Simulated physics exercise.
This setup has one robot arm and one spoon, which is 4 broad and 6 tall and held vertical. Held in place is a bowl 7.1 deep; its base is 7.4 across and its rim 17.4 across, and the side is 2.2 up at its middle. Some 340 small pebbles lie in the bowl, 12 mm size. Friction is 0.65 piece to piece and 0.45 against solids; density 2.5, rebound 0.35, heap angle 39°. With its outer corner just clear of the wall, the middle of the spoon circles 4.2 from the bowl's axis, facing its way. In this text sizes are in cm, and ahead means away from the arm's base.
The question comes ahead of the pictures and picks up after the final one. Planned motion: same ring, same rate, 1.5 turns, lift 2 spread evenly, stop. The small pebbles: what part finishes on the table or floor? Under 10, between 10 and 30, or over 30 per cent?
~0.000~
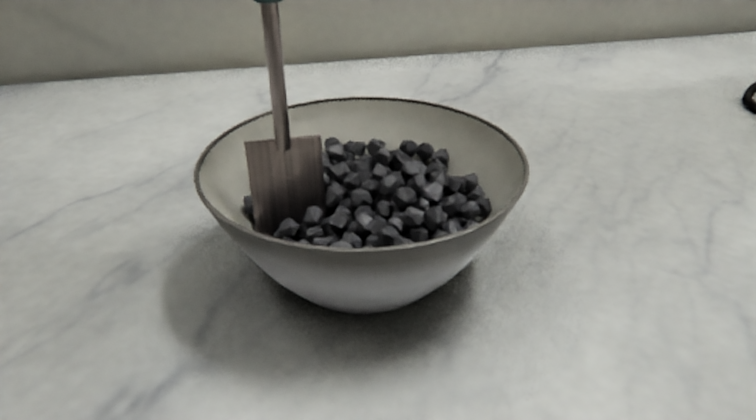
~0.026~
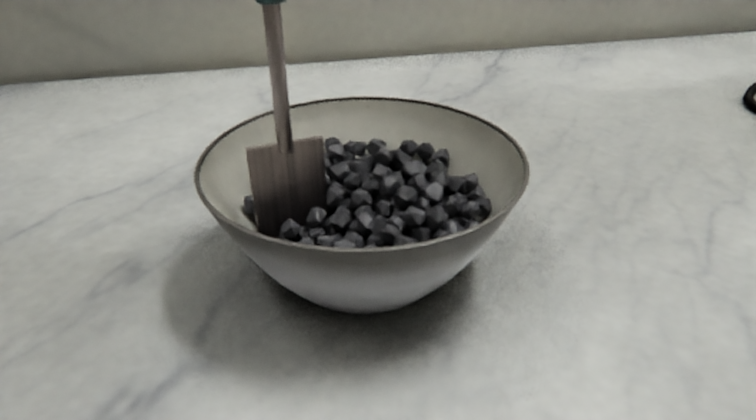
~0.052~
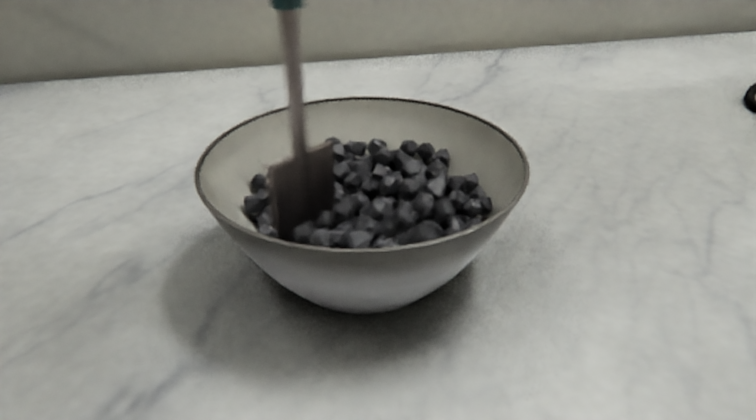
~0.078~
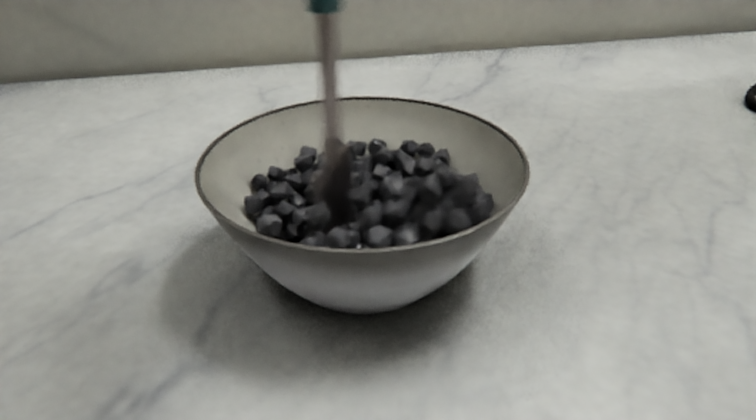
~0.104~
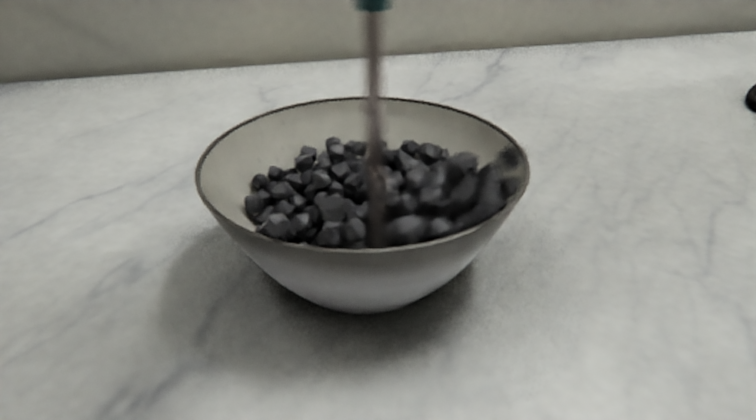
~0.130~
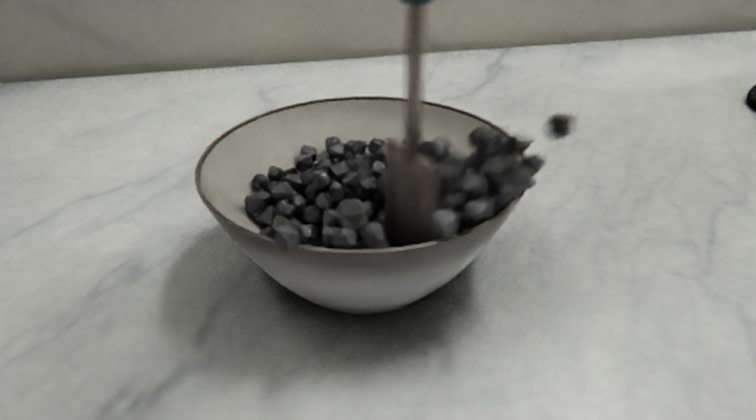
Over 30 per cent.
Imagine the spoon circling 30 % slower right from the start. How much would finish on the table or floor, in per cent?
It would be near 30 per cent.
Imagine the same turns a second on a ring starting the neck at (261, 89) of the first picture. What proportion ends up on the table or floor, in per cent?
About 20 %.
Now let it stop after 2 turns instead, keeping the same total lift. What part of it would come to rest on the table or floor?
Close to 40 in a hundred.
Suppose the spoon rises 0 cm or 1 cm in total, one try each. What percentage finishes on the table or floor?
Close to 45 percent and close to 45 percent.
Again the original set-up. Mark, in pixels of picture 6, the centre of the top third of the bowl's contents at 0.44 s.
It is centred roughly at (376, 243).
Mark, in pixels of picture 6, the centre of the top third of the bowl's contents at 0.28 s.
I'd point to somewhere close to (296, 128).
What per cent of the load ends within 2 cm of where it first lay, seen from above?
Some 25 per cent.
After 0.28 s, 276° round, highest piece 12 above the table; 278 in the bowl, 11 on the table or floor, 51 in flight or on the tool.
After 0.44 s, 78° round, highest piece 11 above the table; 214 in the bowl, 83 on the table or floor, 43 in flight or on the tool.
After 0.72 s, 180° round, highest piece 6 above the table; 201 in the bowl, 139 on the table or floor.
After 1.42 s, 180° round, highest piece 6 above the table; 201 in the bowl, 139 on the table or floor.
In the end, 201 in the bowl, 139 on the table or floor. That is 41 % on the table or floor.
